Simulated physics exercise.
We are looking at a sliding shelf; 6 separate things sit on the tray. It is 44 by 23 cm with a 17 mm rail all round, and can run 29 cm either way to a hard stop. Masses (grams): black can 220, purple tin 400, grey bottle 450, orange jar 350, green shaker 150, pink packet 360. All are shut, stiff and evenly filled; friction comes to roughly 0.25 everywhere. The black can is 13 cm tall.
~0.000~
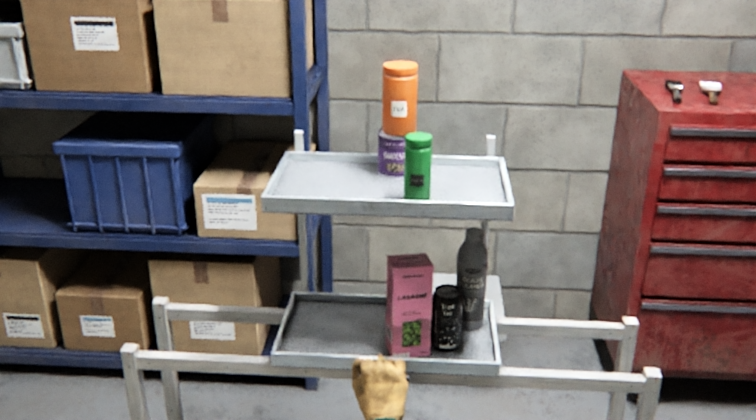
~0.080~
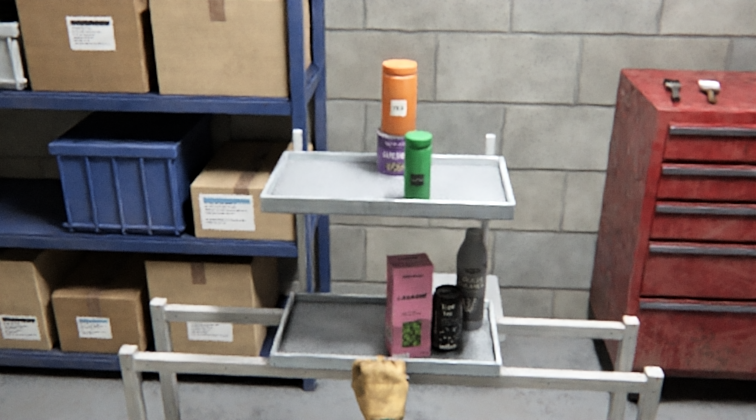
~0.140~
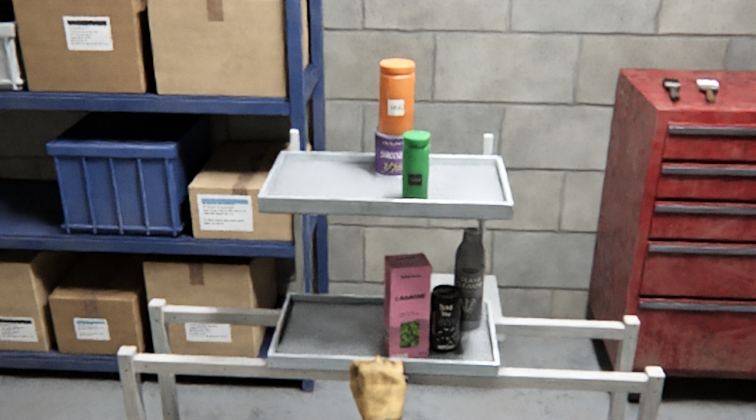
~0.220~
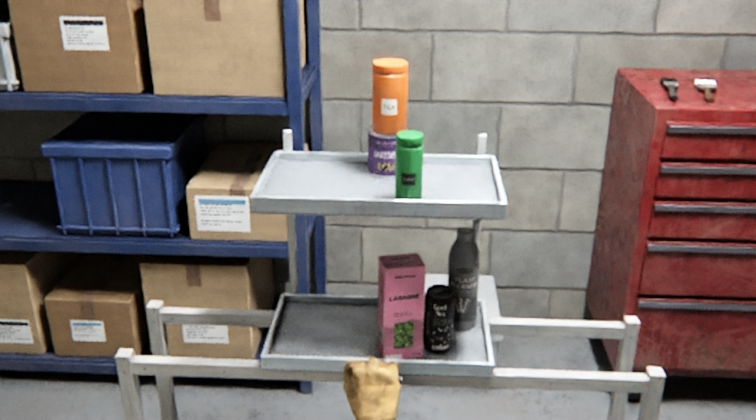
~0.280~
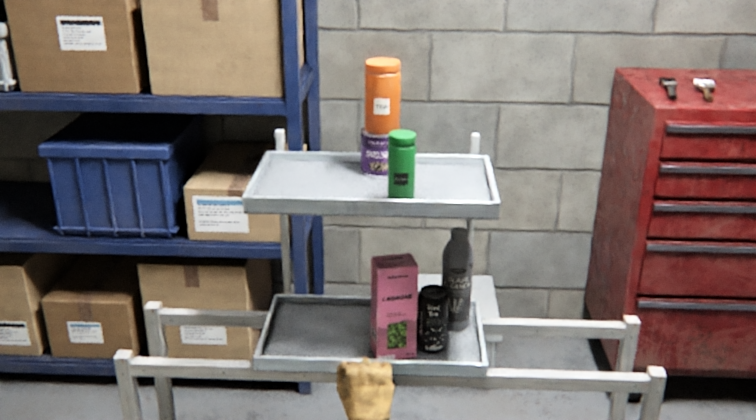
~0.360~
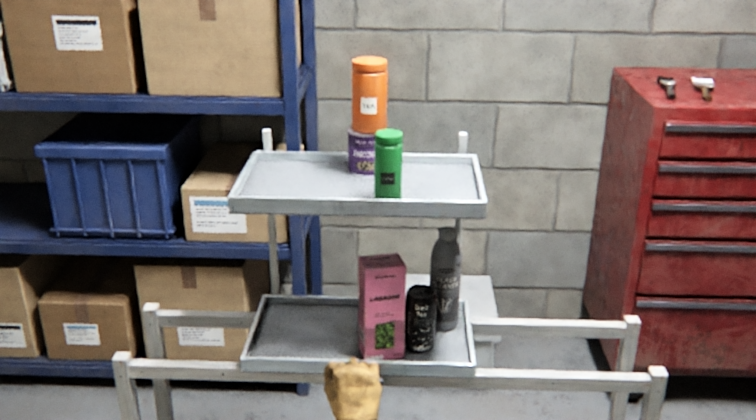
In this clip, a two-tier metal shelf holding an orange jar, purple tin, green shaker, pink packet, black can and grey bottle barely moves at first, then slides a short way left, the upright items riding along with it.
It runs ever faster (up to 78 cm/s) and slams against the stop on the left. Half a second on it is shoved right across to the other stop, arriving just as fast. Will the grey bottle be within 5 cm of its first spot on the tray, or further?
The grey bottle keeps its place.
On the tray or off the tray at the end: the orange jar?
The orange jar finishes off the tray.
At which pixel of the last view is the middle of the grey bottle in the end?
Around (613, 282).
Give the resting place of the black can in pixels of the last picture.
Near (595, 324).
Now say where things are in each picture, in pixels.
In the first frame, tray midway; grey bottle (471, 278); black can (447, 318).
In the second frame, tray midway; orange jar (399, 97); green shaker (418, 169).
In the third frame, tray moved 1 cm left; pink packet (407, 307); black can (445, 319).
In the fourth frame, tray moved 2 cm left; purple tin (387, 151); orange jar (390, 96).
In the fifth frame, tray moved 3 cm left; green shaker (402, 168); pink packet (394, 308).
In the sixth frame, tray moved 6 cm left; grey bottle (445, 278); black can (420, 319).
After 0.96 s, tray moved 29 cm left; grey bottle slid 10 cm near (286, 274); orange jar slid 11 cm; pink packet slid 10 cm.
After 1.86 s, tray moved 20 cm left; orange jar now off the tray; grey bottle slid 11 cm near (321, 275); pink packet slid 12 cm.
After 2.86 s, tray moved 29 cm right; grey bottle slid 5 cm near (589, 282); pink packet slid 5 cm; black can slid 5 cm.
At rest (3.4 s), off the tray, orange jar; the other 5 in place, give or take 5 cm. In the last view, grey bottle near (613, 282).
